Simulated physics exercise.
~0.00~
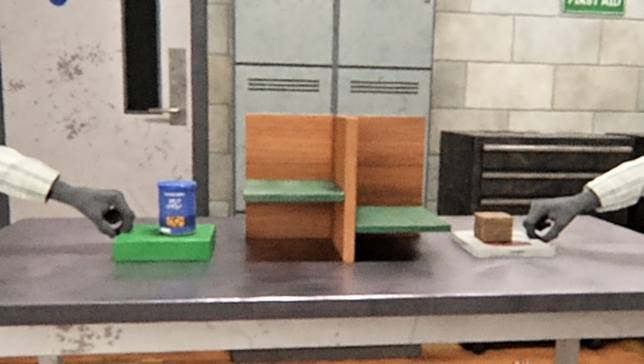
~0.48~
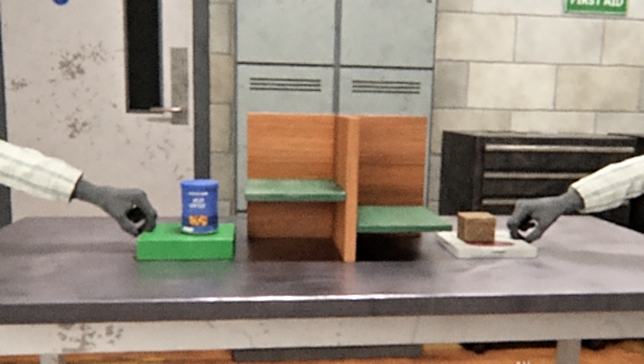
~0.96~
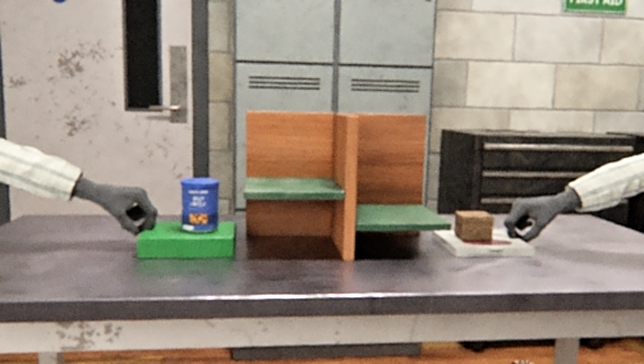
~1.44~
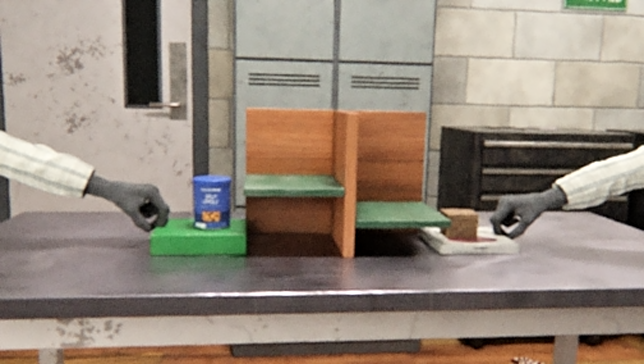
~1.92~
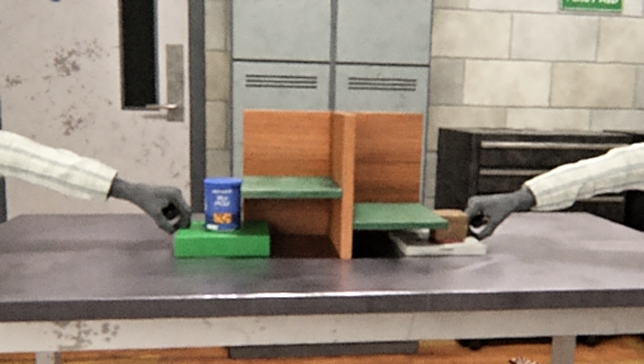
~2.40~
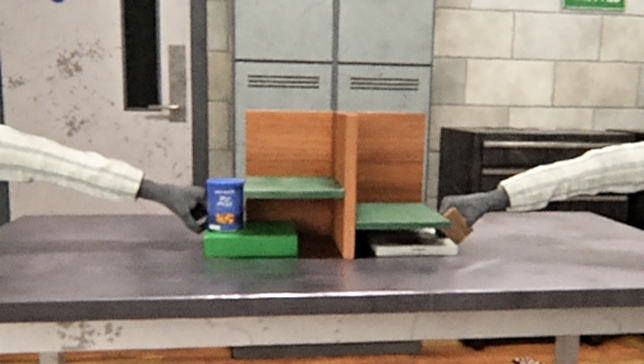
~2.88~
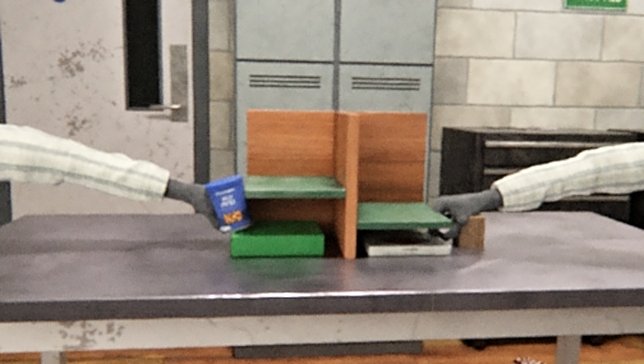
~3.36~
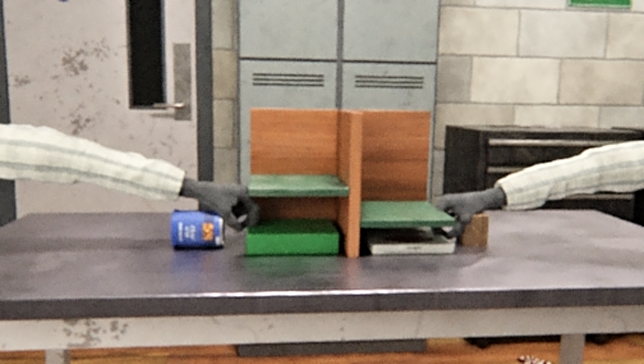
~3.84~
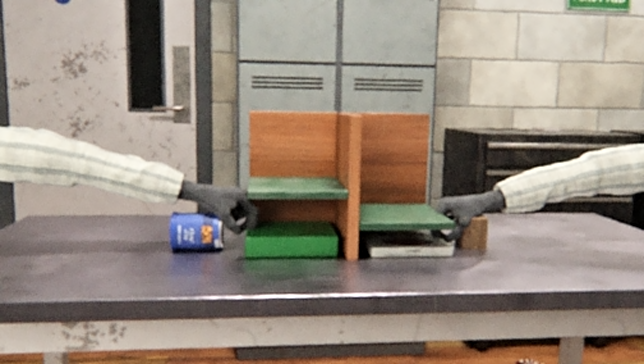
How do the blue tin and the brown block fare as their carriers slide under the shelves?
Neither one clears its shelf. The brown block strikes the right shelf and is knocked back, and the blue tin strikes the left shelf and is knocked back off its tray onto its side.
